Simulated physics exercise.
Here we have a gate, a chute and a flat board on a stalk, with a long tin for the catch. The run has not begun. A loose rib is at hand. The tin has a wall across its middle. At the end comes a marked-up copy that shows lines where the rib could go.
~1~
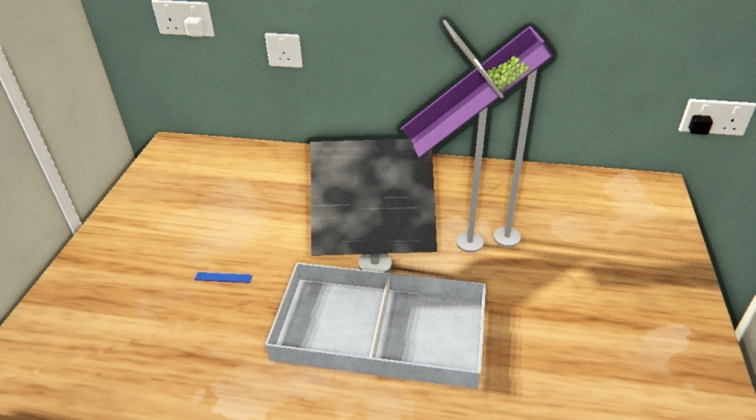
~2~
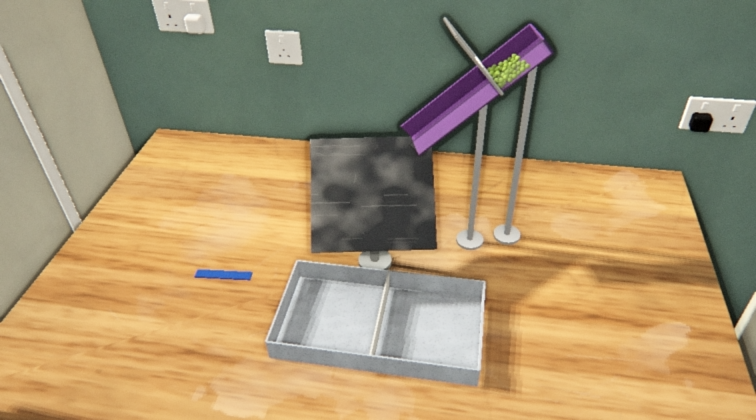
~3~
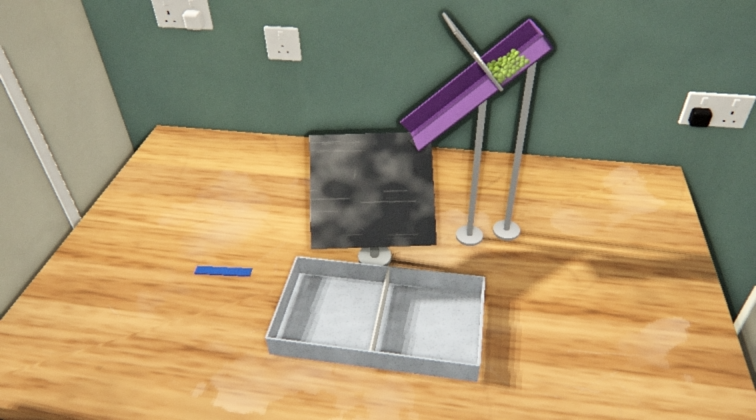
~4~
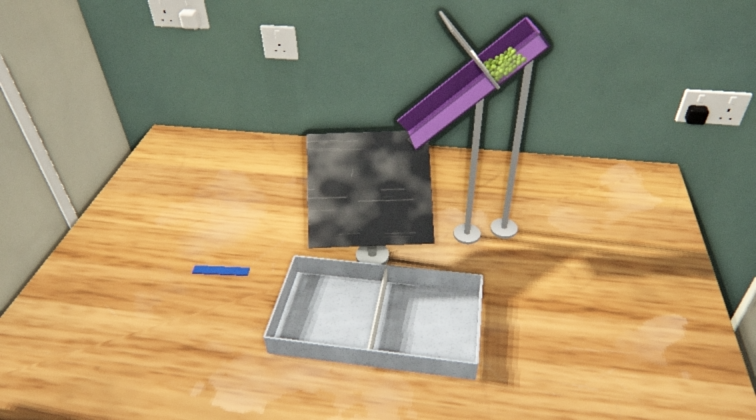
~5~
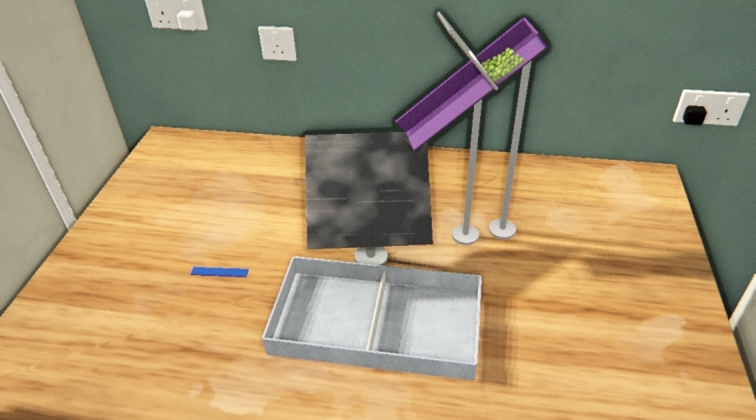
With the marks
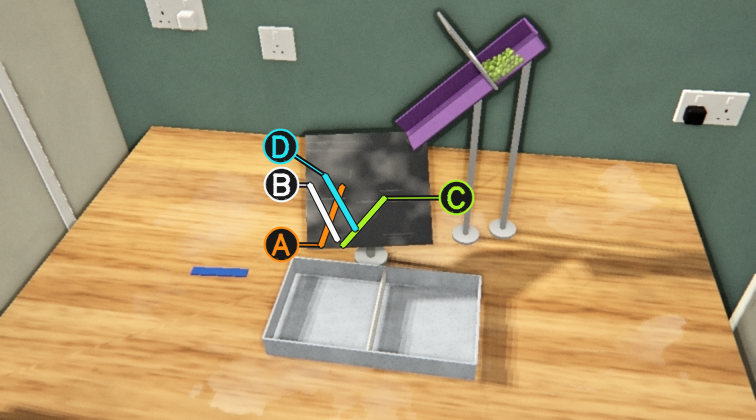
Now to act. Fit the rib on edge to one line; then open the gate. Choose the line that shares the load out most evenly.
Go for D.
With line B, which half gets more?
The left half.
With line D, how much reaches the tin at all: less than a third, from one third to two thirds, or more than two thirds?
More than two thirds.
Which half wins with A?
Left.
On the marked copy, line A from (342, 186) to (321, 245); line B from (309, 185) to (337, 239); line C from (384, 198) to (343, 245); line D from (325, 176) to (355, 228).
With A, of what is caught, the whole lot in the left half, none at all in the right.
With B, of what is caught, the whole lot in the left half, none at all in the right.
With C, of what is caught, the whole lot in the left half, none at all in the right.
With D, of what is caught, close to half in the left half, close to half in the right.
